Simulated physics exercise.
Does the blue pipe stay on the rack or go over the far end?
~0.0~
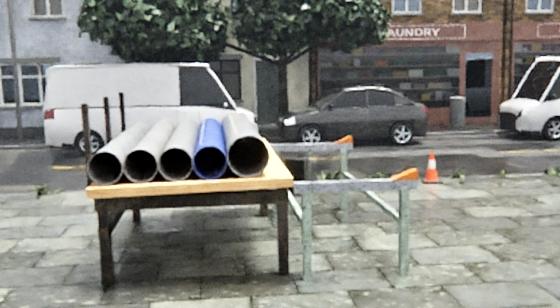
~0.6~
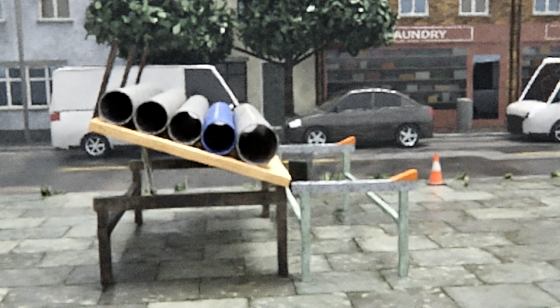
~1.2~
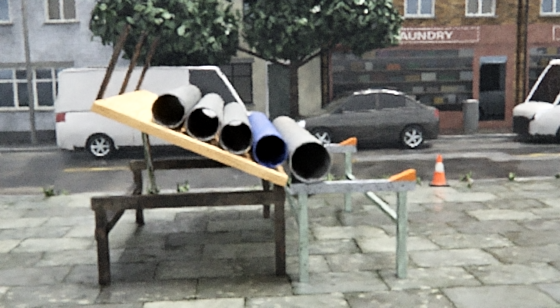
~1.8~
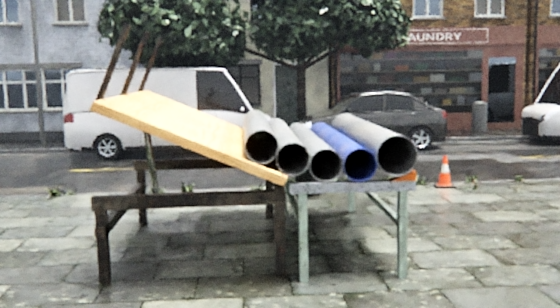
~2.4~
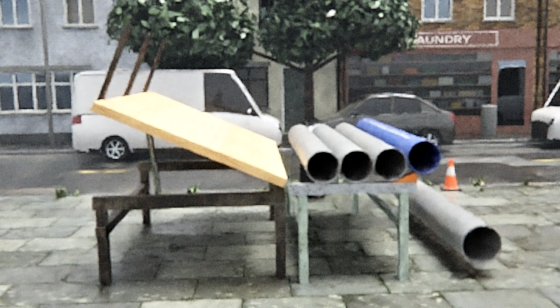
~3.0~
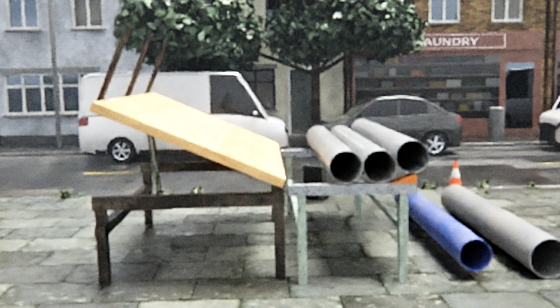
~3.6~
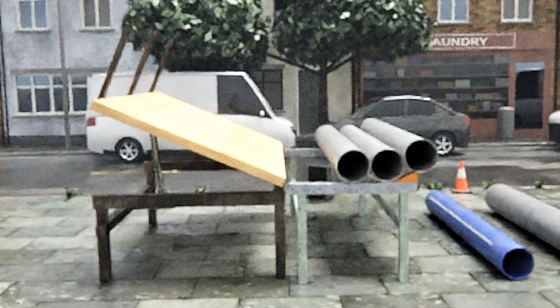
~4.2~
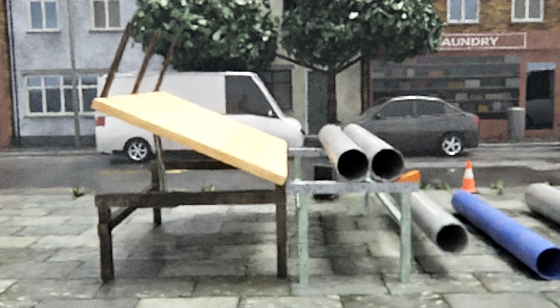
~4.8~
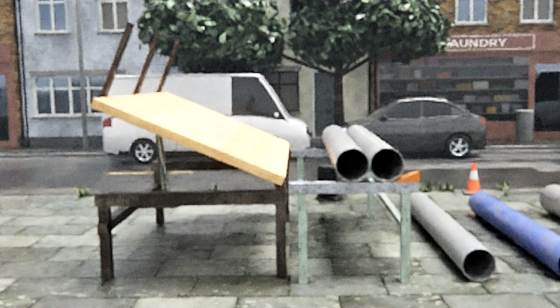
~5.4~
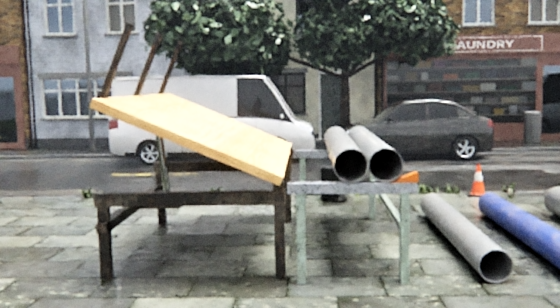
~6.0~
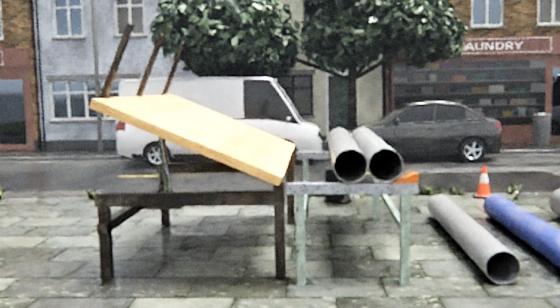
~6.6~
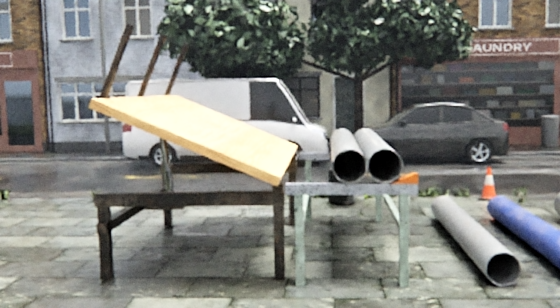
The blue pipe goes over the far end of the rack and ends up on the paving.
